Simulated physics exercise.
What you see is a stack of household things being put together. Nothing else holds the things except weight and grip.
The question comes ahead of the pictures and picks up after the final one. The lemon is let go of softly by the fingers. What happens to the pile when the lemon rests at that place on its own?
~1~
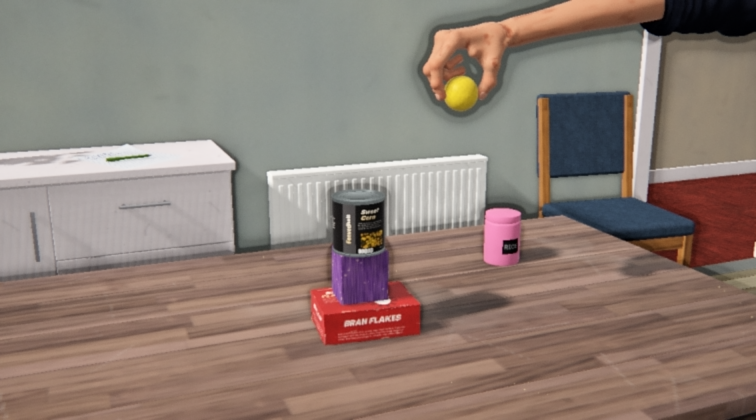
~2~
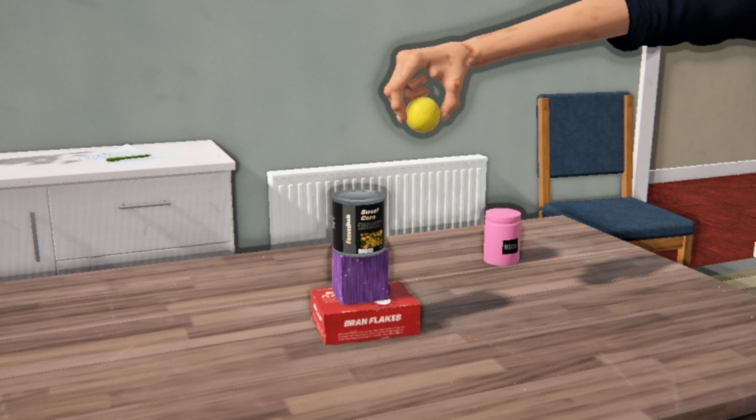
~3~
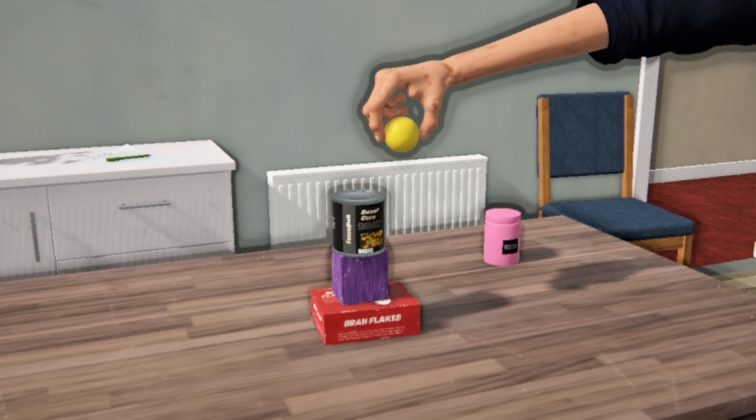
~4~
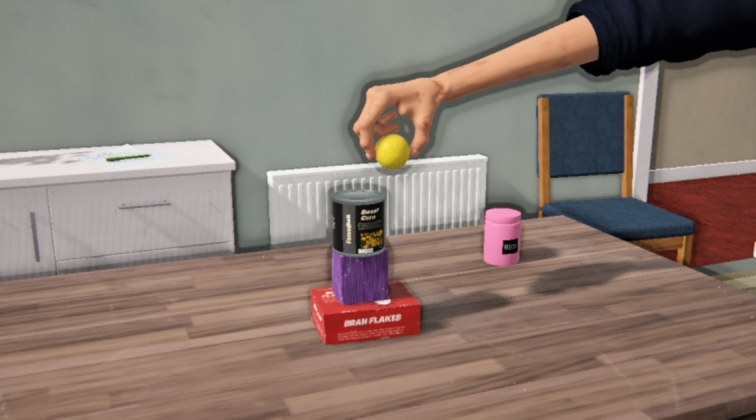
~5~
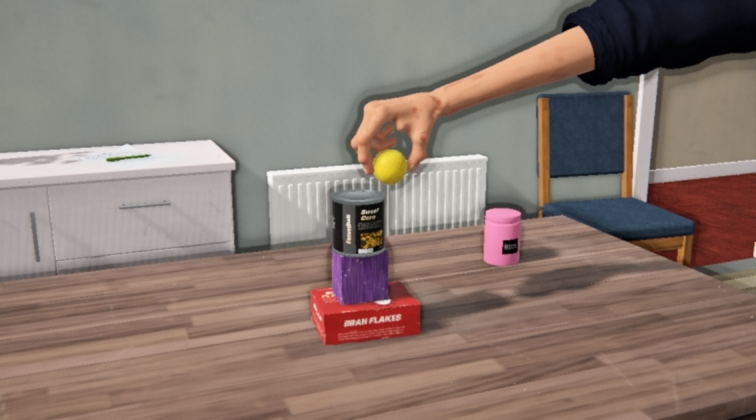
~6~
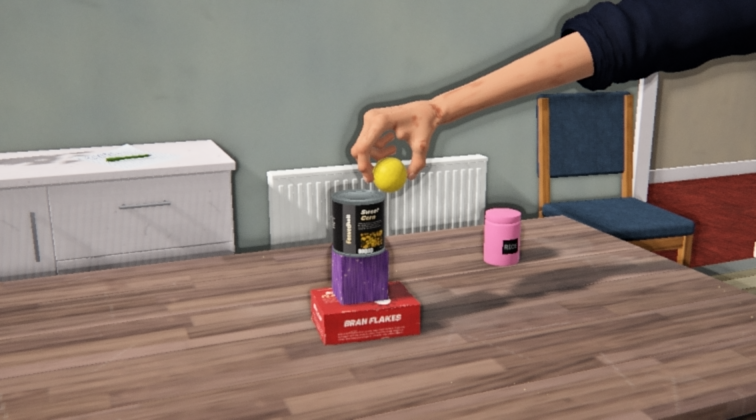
The pile tumbles down.
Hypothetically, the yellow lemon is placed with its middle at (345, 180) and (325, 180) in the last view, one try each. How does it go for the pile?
First try: The pile stands firm; second try: It topples.
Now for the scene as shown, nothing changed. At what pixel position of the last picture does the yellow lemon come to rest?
Around (476, 297).
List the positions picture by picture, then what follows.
In the first frame, on its way; yellow lemon (461, 93); black pot (358, 222).
In the second frame, on its way; yellow lemon (423, 115); red packet (364, 311).
In the third frame, on its way; yellow lemon (401, 134); black pot (358, 222).
In the fourth frame, on its way; yellow lemon (392, 152); red packet (364, 311).
In the fifth frame, on its way; yellow lemon (390, 167); black pot (358, 222).
In the sixth frame, set down, still held; yellow lemon (390, 175); red packet (364, 311).
Then, 0.30 s on from there, yellow lemon now fallen.
Then, 0.50 s on from there, things are still on the move.
In the end, fallen, yellow lemon; the other 4 unmoved. At the end, from the last picture's camera, yellow lemon near (476, 297). The pile comes apart.
